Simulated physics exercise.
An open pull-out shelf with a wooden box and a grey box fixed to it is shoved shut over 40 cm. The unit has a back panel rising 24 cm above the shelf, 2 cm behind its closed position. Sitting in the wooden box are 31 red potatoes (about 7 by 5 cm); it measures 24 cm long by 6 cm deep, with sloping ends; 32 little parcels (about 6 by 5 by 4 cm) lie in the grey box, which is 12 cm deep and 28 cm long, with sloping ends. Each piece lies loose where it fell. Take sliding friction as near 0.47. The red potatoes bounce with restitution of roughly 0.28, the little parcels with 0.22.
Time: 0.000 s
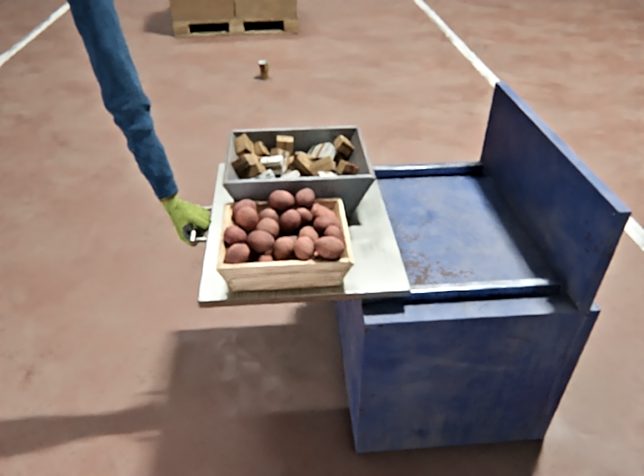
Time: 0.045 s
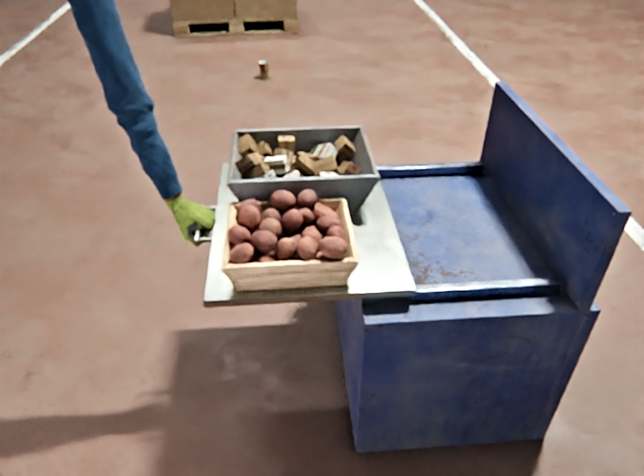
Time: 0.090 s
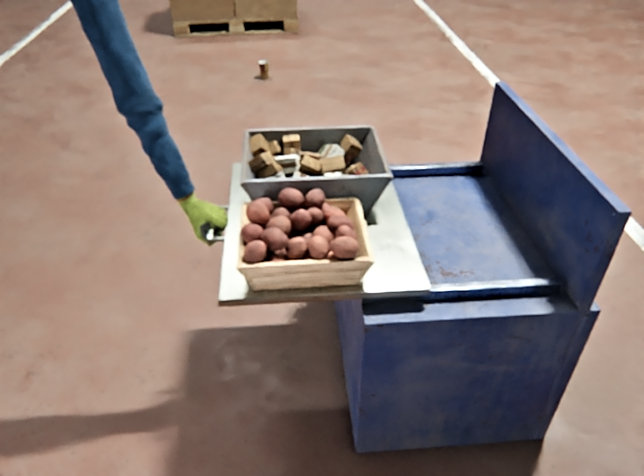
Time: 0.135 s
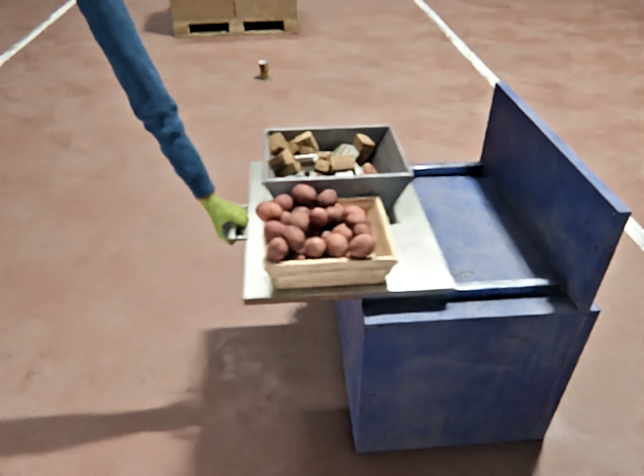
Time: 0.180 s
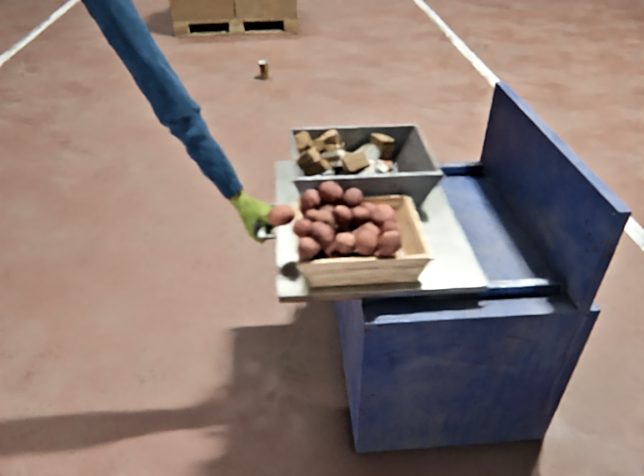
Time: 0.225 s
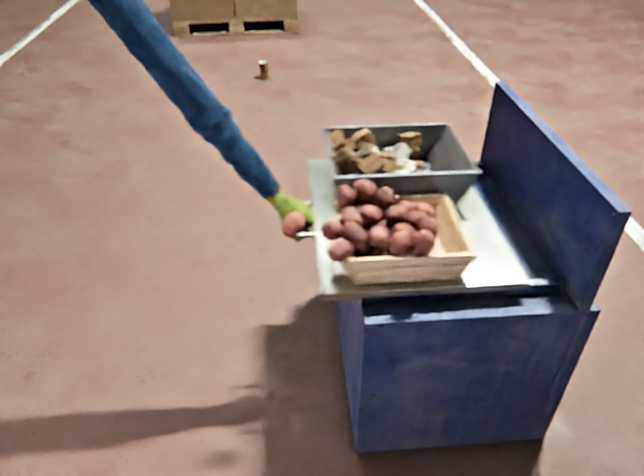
At the start, a green-gloved hand grips a pale board holding a wooden box of red potatoes and a grey box of small blocky pieces. The hand pushes the board rightward across the blue unit, and the contents shift left in their boxes. Then a few potatoes leave the wooden box's left end.
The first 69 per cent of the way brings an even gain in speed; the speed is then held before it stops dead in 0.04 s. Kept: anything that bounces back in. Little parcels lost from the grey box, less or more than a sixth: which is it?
The grey box loses less than a sixth of them.
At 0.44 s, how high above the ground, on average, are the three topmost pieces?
Close to 90 cm up.
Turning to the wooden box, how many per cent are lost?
Lost from the wooden box: 45 percent.
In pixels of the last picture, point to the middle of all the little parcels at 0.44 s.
Around (448, 159).
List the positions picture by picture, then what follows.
In the first frame (places track the rim corner closest to us here, unless another is named), grey box (by its farthest rim corner) (357, 127); wooden box (221, 266); 0 cm pushed; all still inside.
The second frame shows grey box (360, 126); wooden box (226, 266); 1 cm pushed.
The third frame shows grey box (371, 126); wooden box (241, 265); 5 cm pushed.
The fourth frame shows grey box (389, 125); wooden box (267, 264); 11 cm pushed.
The fifth frame shows grey box (415, 124); wooden box (303, 262); 19 cm pushed; 1 out, the lowest potato at (282, 215).
The sixth frame shows grey box (447, 123); wooden box (348, 260); 30 cm pushed; 3 out, the lowest potato at (294, 224).
After 0.24 s, the shelf hits its stop.
After 0.32 s, the wooden box is down by 3 of 31 and the grey box has all 32.
After 0.44 s, the wooden box is down by 10 of 31 and the grey box has all 32.
After 0.66 s, the wooden box is down by 14 of 31 and the grey box is down by 2 of 32.
When it is over (at 1.10 s), the wooden box is down by 14 of 31 and the grey box is down by 2 of 32. Asked share, 2 of 32, 6 per cent.
